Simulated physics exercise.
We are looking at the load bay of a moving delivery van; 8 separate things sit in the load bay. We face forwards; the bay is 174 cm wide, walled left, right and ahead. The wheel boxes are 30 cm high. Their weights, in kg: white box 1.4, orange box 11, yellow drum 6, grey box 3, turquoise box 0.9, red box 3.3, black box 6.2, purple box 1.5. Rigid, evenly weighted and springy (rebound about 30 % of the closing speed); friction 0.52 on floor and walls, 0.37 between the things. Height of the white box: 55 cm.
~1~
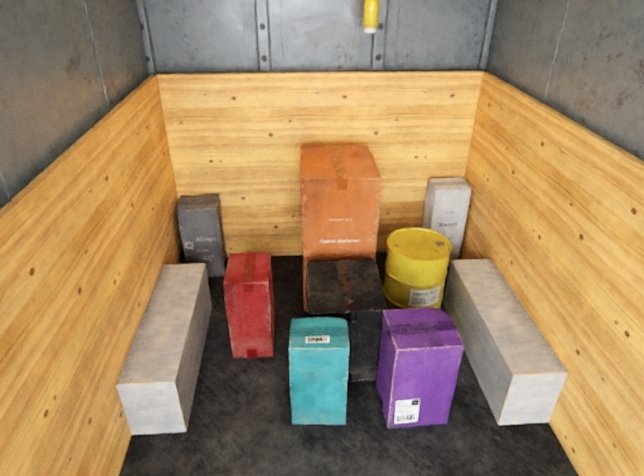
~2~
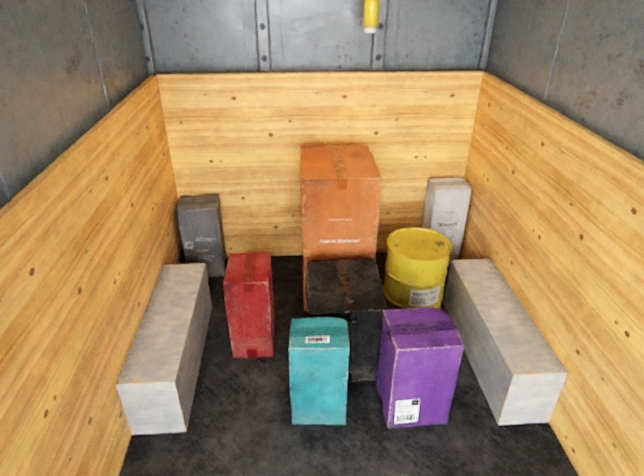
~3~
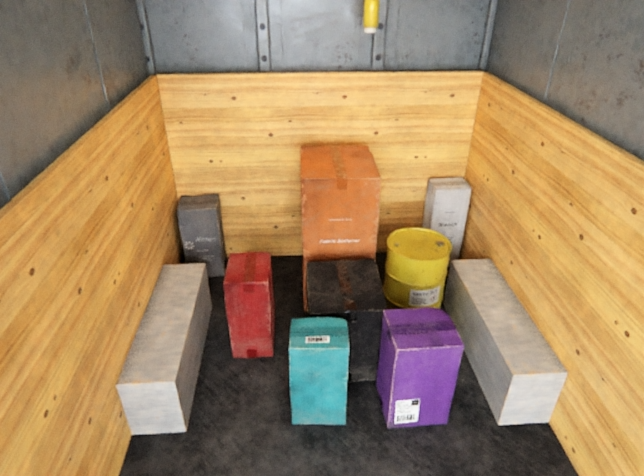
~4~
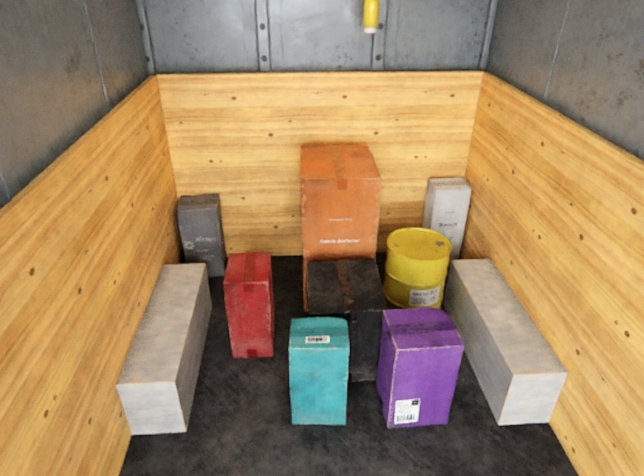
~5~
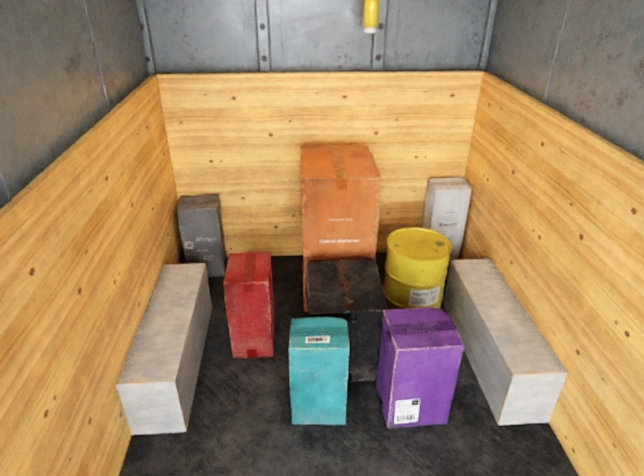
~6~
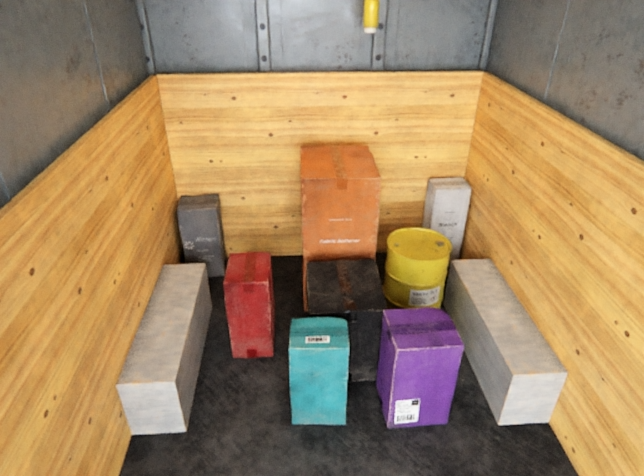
An orange box, a yellow drum and other boxes stand still in a van's load bay.
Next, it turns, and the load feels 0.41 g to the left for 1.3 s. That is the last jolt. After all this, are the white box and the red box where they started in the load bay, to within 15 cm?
The white box gets shifted; the red box holds its spot.
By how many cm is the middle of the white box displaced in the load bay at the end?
About 24 cm.
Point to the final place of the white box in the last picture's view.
Around (403, 227).
Then, 0.80 s after the last picture, push 0.41 g left; white box leaning 6° near (439, 223).
Then, 1.10 s after the last picture, push 0.41 g left; white box leaning 31° near (418, 223).
Then, 1.20 s after the last picture, push 0.33 g left; white box leaning 45° near (406, 226).
Then, 1.30 s after the last picture, push 0.16 g left; white box leaning 49° near (403, 227); orange box slid 2 cm.
At rest, tipped over in the load bay, white box; the other 7 in place, give or take 15 cm. In the last view, white box near (403, 227), red box near (252, 305).
